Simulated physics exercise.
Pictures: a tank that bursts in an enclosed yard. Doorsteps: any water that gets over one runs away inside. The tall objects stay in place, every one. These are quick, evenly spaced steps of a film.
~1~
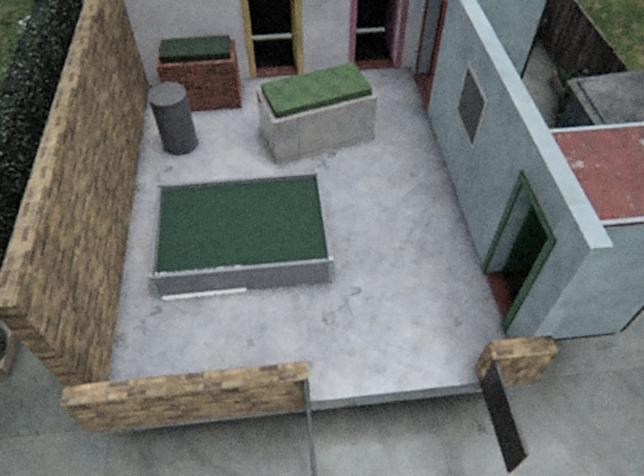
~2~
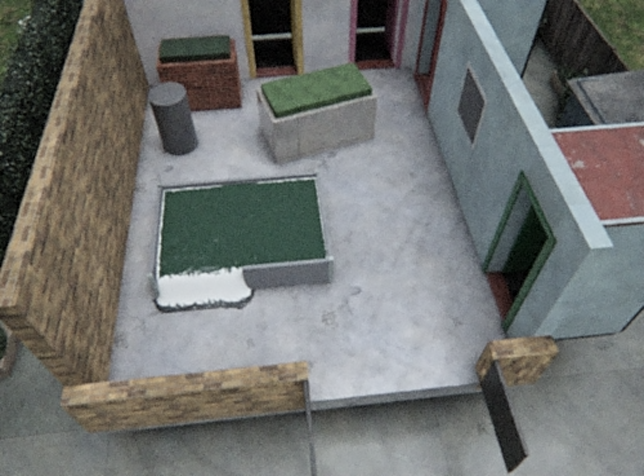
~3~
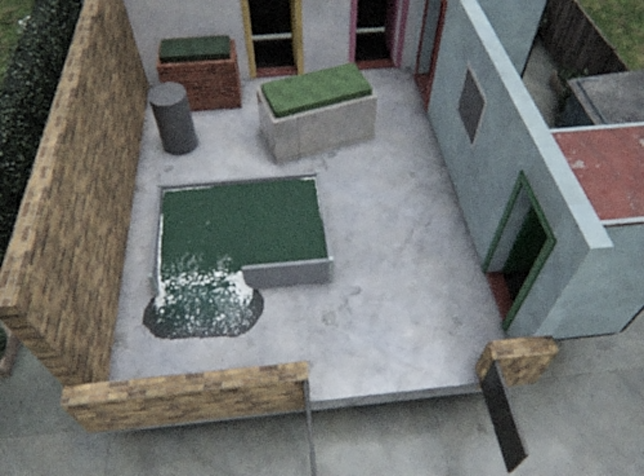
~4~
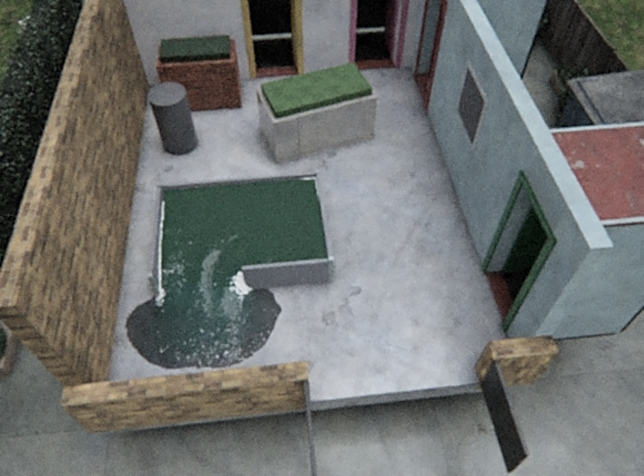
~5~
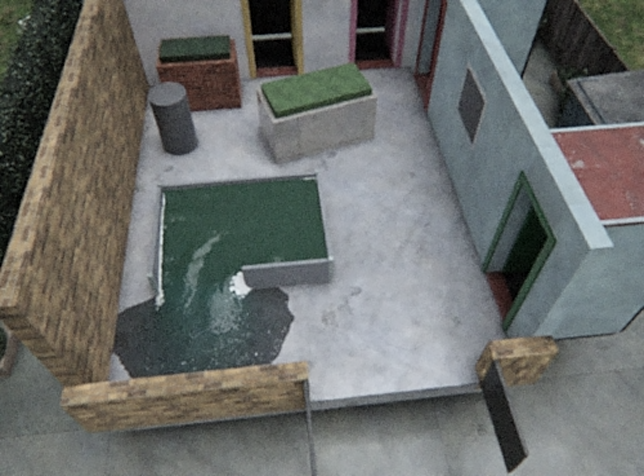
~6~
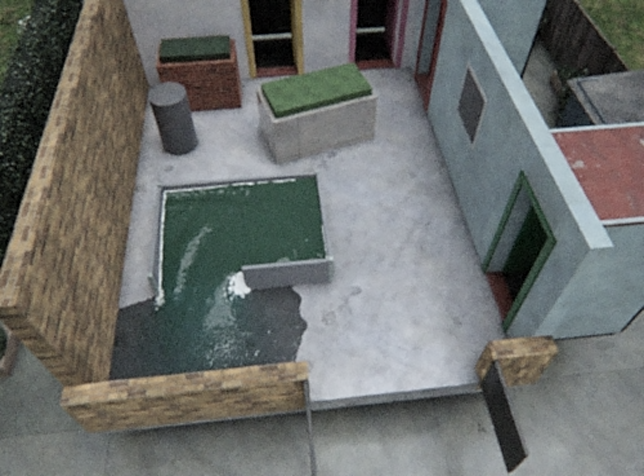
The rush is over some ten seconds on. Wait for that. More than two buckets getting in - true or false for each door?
Pink door: False; red door: False; green door: True; yellow door: False.
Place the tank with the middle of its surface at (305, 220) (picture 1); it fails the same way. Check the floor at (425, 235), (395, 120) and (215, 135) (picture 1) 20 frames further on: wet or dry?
In the order asked: Not reached, not reached, not reached.
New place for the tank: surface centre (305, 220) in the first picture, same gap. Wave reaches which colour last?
The door marked red.
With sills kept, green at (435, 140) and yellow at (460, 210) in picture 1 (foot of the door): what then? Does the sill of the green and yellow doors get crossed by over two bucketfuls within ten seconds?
Door by door: Green is spared, yellow is spared.
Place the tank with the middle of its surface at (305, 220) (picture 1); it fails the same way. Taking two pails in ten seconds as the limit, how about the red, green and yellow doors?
Door by door - red misses it, green misses it, yellow misses it.
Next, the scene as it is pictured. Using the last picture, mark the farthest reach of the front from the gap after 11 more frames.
Close to (427, 371).
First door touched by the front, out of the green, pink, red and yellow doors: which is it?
The green-painted one.
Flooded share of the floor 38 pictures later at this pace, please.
Roughly 65 percent.
A moment on, water covers 10 % of the floor; the pink door not reached, the red door not reached, the green door not reached, the yellow door not reached.
Next, water covers 20 % of the floor; the pink door not reached, the red door not reached, the green door not reached, the yellow door not reached.
Then, water covers 40 % of the floor; the pink door not reached, the red door not reached, the green door wet at the sill, nothing in, the yellow door not reached.
Later, water covers 65 % of the floor; the pink door not reached, the red door not reached, the green door over two buckets in, the yellow door not reached.
In the end, water covers 95 % of the floor; the pink door wet at the sill, nothing in, the red door wet at the sill, nothing in, the green door over two buckets in, the yellow door wet at the sill, nothing in.
